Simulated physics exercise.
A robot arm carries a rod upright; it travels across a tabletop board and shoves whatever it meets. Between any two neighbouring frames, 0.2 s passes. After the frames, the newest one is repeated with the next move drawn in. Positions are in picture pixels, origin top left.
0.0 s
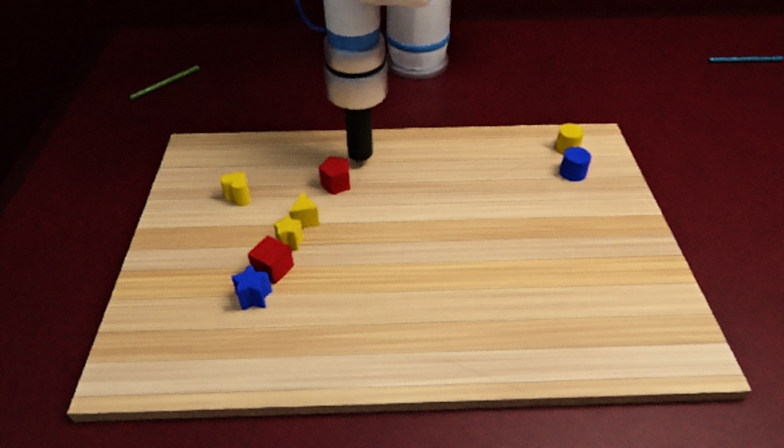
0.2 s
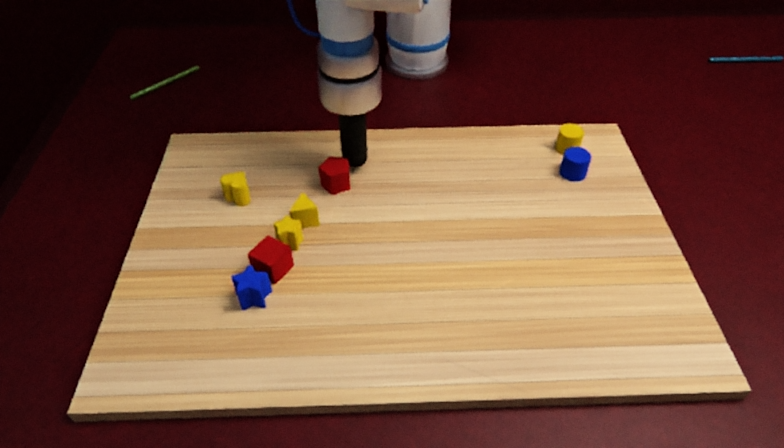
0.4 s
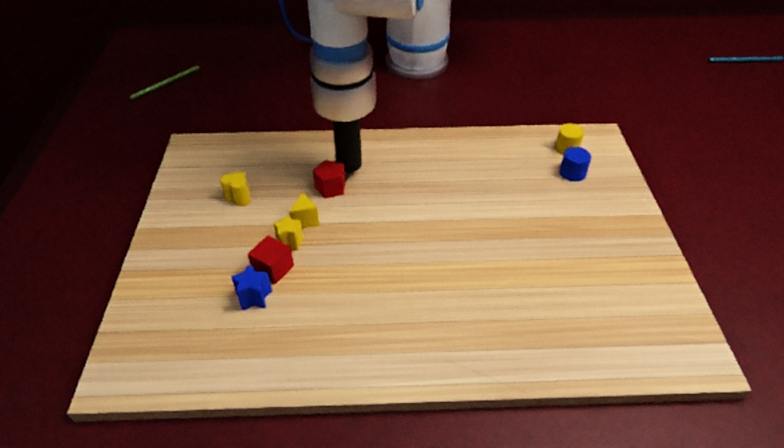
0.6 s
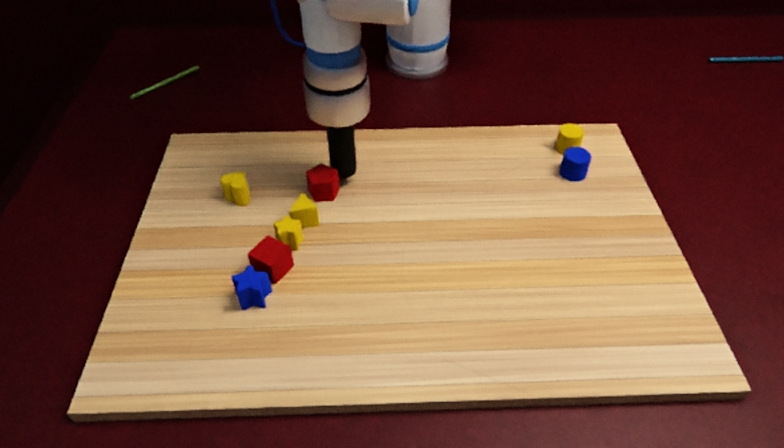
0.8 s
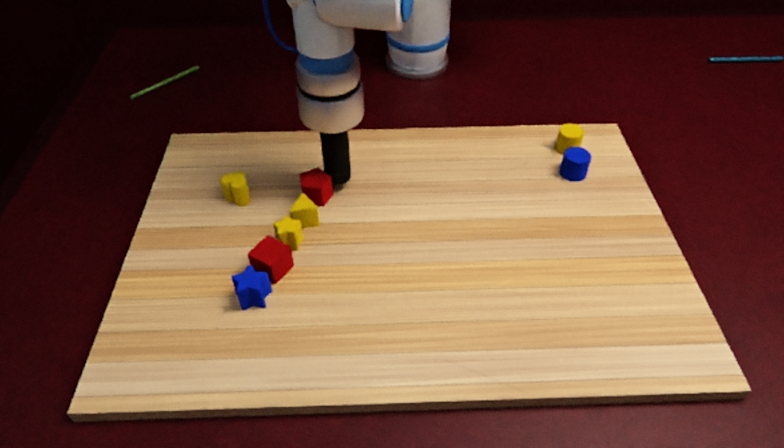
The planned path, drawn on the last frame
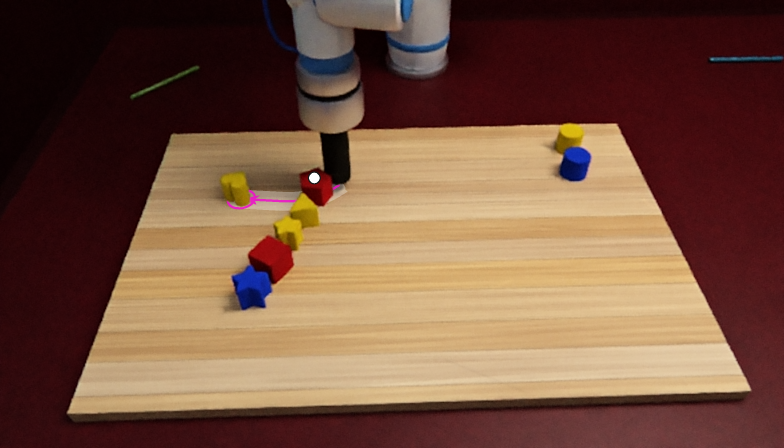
A robot arm with a black rod moved down and left to a red block and pushed it diagonally toward a yellow triangular block, while the other blocks on the wooden board stayed still.
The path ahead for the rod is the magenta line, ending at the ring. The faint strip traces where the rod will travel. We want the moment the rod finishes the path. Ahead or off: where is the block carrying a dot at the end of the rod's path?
I think it loses its spot in front.
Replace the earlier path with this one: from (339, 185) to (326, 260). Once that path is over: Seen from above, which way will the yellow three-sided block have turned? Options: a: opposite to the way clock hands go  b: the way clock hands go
Correct choice: A.
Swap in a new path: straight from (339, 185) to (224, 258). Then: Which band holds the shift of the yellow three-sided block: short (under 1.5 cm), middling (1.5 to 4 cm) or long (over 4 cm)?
Verdict: From 1.5 to 4 cm.
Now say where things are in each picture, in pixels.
The first picture shows rod tip at (360, 154); block tops, yellow heart at (234, 179); blue star at (249, 278); red four-sided block at (269, 250); yellow star at (287, 224); yellow three-sided block at (303, 203); red five-sided block at (335, 165).
The second picture shows rod at (355, 159); blocks unchanged.
The third picture shows rod at (349, 165); red five-sided block at (329, 169).
The fourth picture shows rod at (344, 171); red five-sided block at (322, 174).
The fifth picture shows rod at (338, 177); yellow heart at (234, 179); blue star at (249, 278); red four-sided block at (269, 250); yellow star at (287, 224); yellow three-sided block at (303, 203); red five-sided block at (314, 178).
Path on the board, from (339, 185) via (310, 199) and (275, 201), ending at (241, 199); the dot is on the red five-sided block.
What follows on the original path. One third of the way, rod at (308, 190); yellow three-sided block at (296, 207), turned 65° anticlockwise; red five-sided block at (282, 191).
Two thirds of the way, rod at (273, 192); yellow three-sided block at (295, 208), turned 70° anticlockwise; red five-sided block at (255, 200), turned 30° anticlockwise.
At the end, rod at (239, 190); yellow heart at (215, 175), turned 25° clockwise; blue star in place; red four-sided block in place; yellow star in place; yellow three-sided block at (295, 208), turned 70° anticlockwise; red five-sided block at (252, 201), turned 35° anticlockwise.
